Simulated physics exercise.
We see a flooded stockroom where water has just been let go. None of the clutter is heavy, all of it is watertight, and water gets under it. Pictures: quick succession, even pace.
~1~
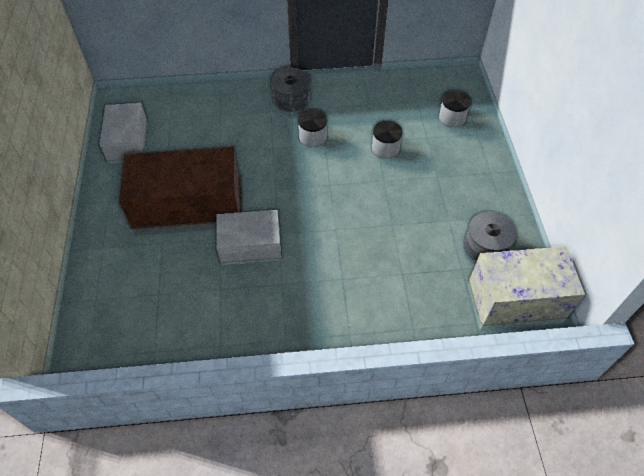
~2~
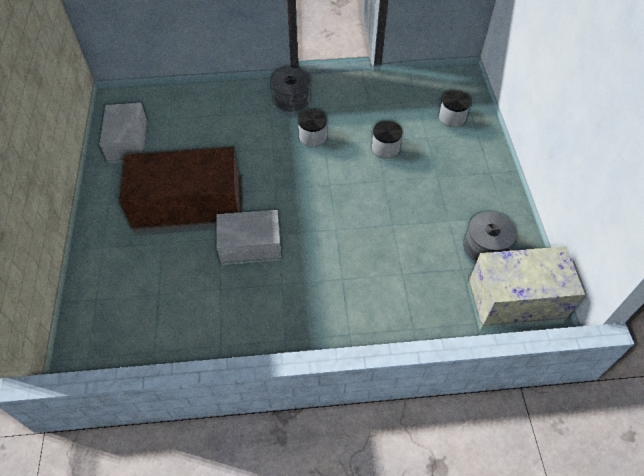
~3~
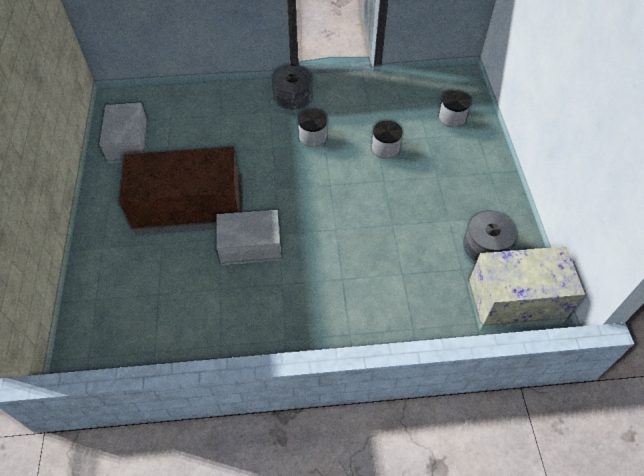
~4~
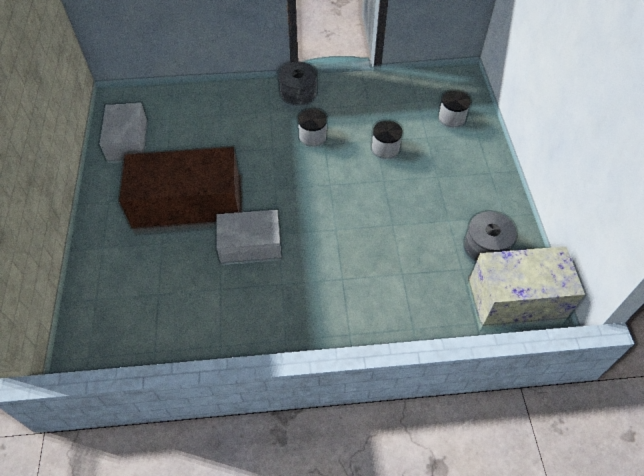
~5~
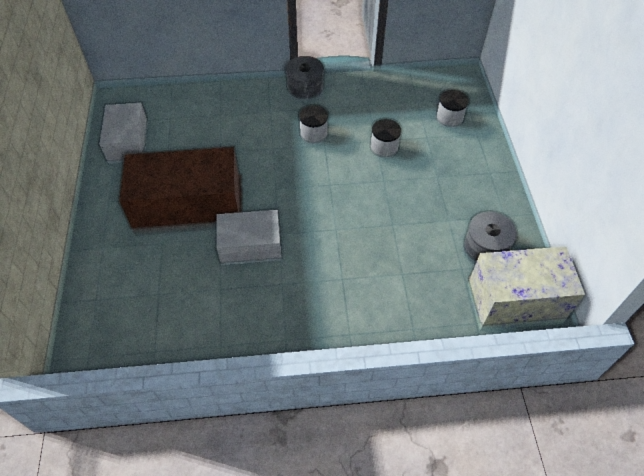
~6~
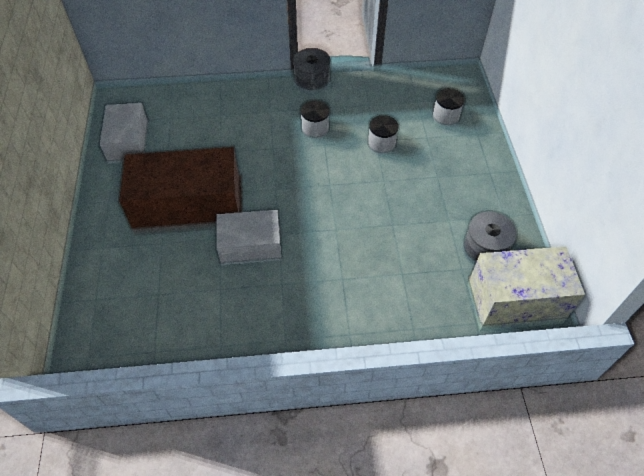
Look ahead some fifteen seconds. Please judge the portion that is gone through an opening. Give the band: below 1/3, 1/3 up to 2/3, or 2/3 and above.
Band: 1/3 up to 2/3.
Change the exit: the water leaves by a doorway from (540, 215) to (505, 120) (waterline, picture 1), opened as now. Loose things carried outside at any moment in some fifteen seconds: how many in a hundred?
About 60 %.
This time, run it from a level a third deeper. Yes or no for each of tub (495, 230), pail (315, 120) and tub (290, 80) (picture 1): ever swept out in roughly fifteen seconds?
In turn: Remains, swept away, swept away.
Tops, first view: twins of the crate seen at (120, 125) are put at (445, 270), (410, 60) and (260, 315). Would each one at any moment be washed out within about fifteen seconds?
Remains, exits, remains.
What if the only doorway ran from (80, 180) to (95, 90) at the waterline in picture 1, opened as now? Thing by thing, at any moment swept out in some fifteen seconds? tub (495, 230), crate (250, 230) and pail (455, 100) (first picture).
Per item as listed - not lost, not lost, not lost.
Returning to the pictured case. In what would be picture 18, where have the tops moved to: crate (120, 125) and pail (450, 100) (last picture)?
They should be roughly at (149, 110) and (423, 72).
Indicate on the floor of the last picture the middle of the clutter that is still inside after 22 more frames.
Roughly (309, 184).
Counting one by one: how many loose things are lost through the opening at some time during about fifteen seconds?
4.
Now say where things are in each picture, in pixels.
The first frame shows a tub at (291, 81), afloat; a pail at (313, 120), afloat; 0 of 7 have shifted.
The second frame shows a tub at (291, 81) floats; a pail at (313, 120), afloat; 0 of 7 have shifted.
The third frame shows a tub at (292, 79), afloat, close to its start; a pail at (313, 120) floats; 0 of 7 have shifted.
The fourth frame shows a tub at (298, 74) floats, close to its start; a pail at (313, 119), afloat; 1 of 7 have shifted.
The fifth frame shows a tub at (305, 68) floats, close to its start; a pail at (314, 116) floats, close to its start; 2 of 7 have shifted.
The sixth frame shows a tub at (312, 60), afloat, a stride from its start; a pail at (315, 110) floats, close to its start; 4 of 7 have shifted.
A moment on, 1 of 7 are out; 6 afloat.
Next, 2 of 7 are out; 5 afloat.
Later, 4 of 7 are out; 3 afloat.
In the end, 4 of 7 are out; 3 afloat.
